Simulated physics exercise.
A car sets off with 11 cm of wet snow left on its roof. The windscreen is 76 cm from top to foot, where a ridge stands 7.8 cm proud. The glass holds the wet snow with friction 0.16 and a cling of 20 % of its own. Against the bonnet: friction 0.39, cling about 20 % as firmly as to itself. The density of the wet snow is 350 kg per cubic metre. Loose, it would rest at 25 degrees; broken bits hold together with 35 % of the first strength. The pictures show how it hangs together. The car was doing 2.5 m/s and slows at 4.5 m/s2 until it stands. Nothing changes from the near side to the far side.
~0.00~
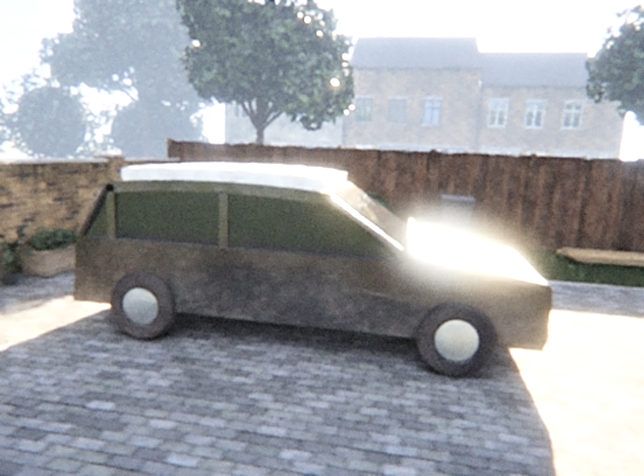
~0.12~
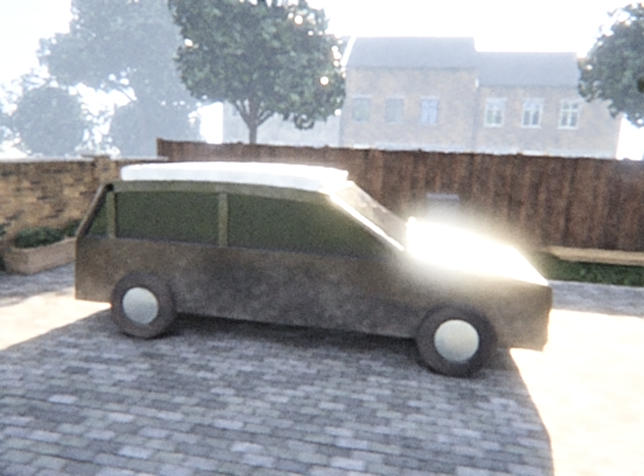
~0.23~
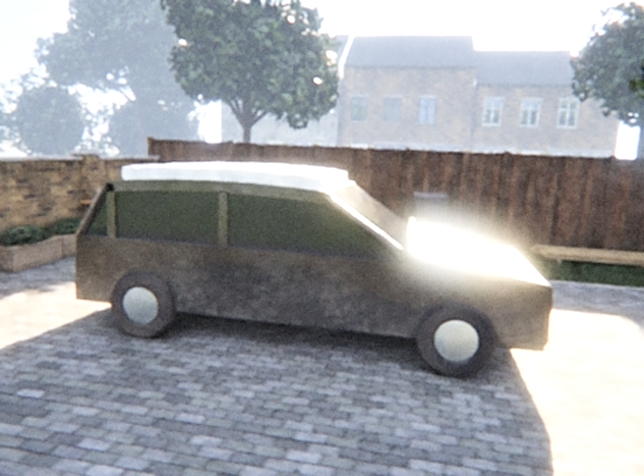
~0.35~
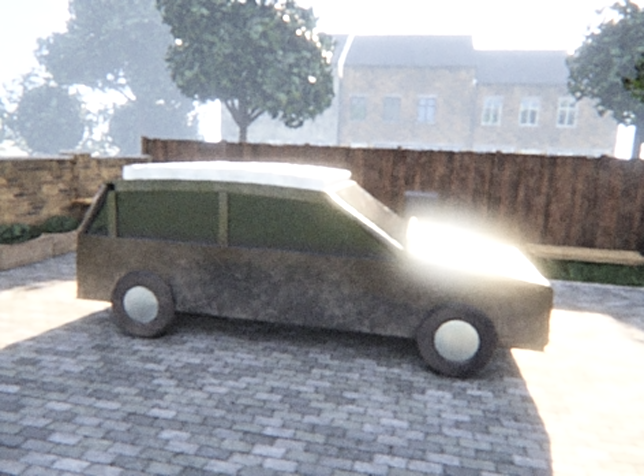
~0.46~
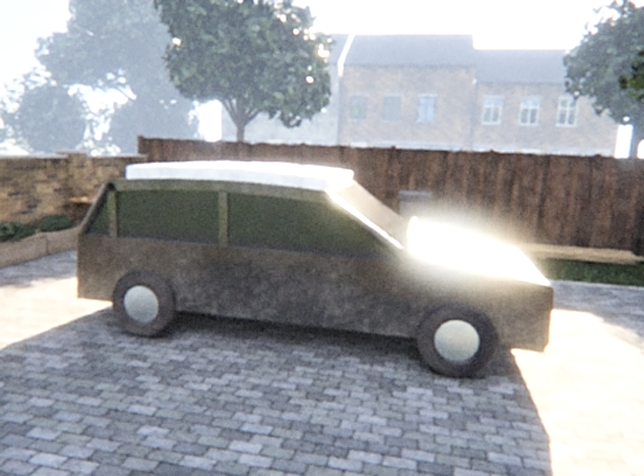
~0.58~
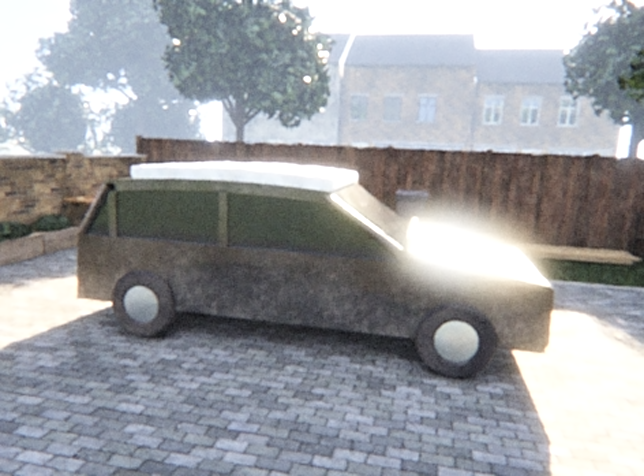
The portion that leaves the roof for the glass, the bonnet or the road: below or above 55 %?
It comes out below 55 %.
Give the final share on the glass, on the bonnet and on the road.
About 10 % on the glass, 3 % on the bonnet, 0 % on the road.
After 0.90 s, 88 % of the snow is on the roof, 12 % on the glass, none on the bonnet and none has gone off the nose.
After 1.29 s, 88 % of the snow is on the roof, 10 % on the glass, 2 % on the bonnet and none has gone off the nose.
After 1.67 s, 88 % of the snow is on the roof, 10 % on the glass, 3 % on the bonnet and none has gone off the nose.
After 2.06 s, 88 % of the snow is on the roof, 10 % on the glass, 3 % on the bonnet and none has gone off the nose.
After 2.16 s, at the end, 88 % of the snow is on the roof, 10 % on the glass, 3 % on the bonnet and none has gone off the nose.
